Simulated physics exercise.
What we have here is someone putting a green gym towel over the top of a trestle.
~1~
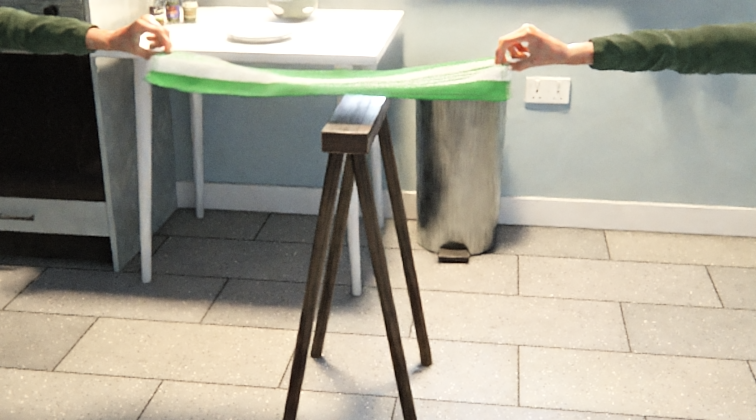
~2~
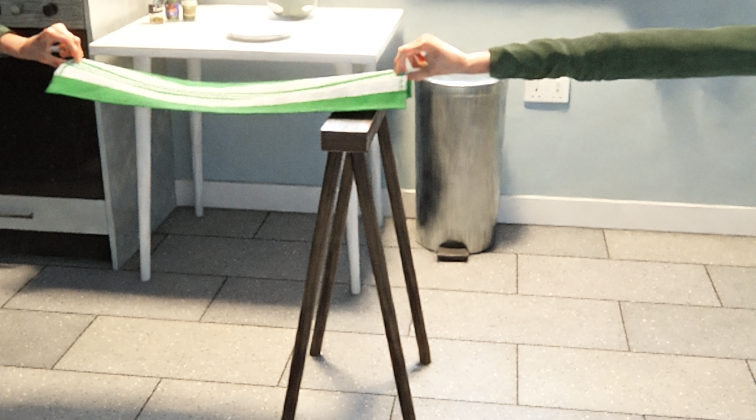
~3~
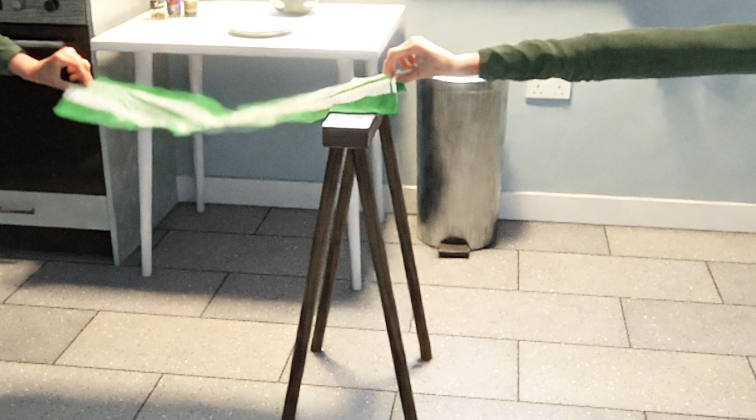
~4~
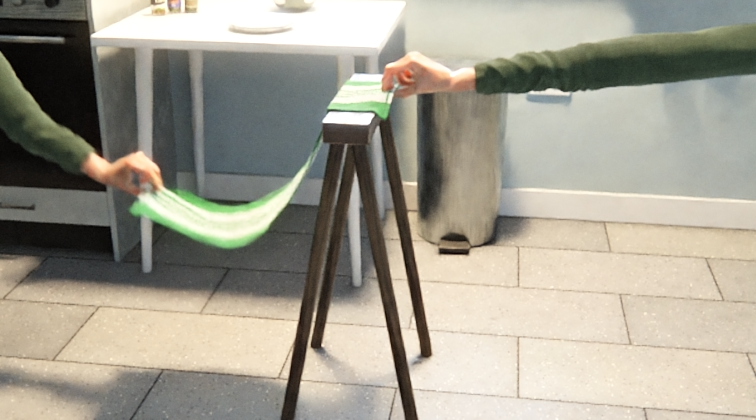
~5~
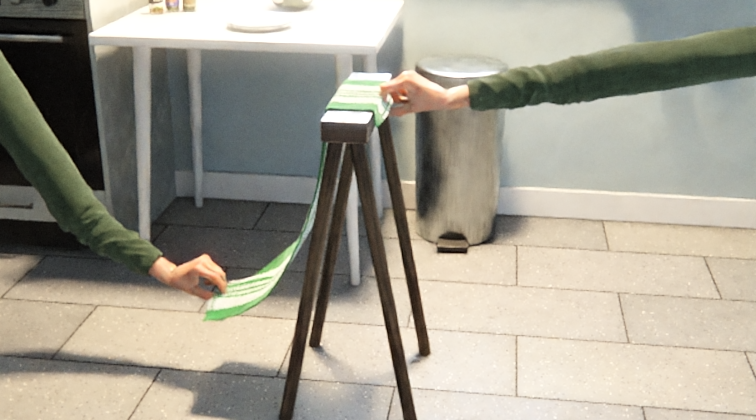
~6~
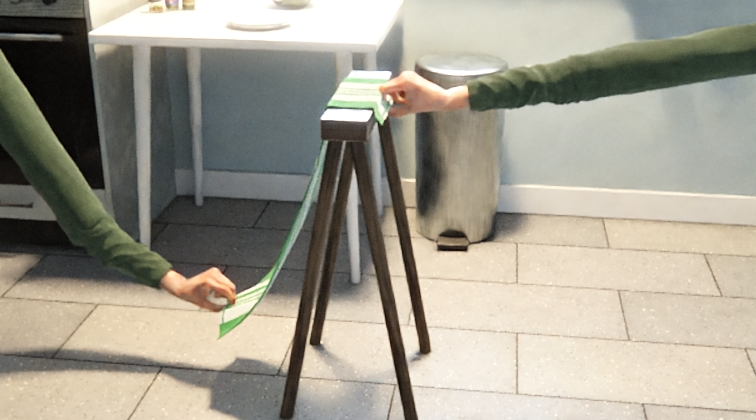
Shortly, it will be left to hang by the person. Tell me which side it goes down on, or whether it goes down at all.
I expect it will drift off to the left.
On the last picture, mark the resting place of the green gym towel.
It comes to a stop near (305, 377).
Then, 0.36 s past the final frame, gym towel clear of the top and falling near (302, 307).
Then, 0.60 s past the final frame, gym towel in a heap on the floor near (304, 375).
When it is over, gym towel in a heap on the floor near (305, 377). The green gym towel slips off to the left.
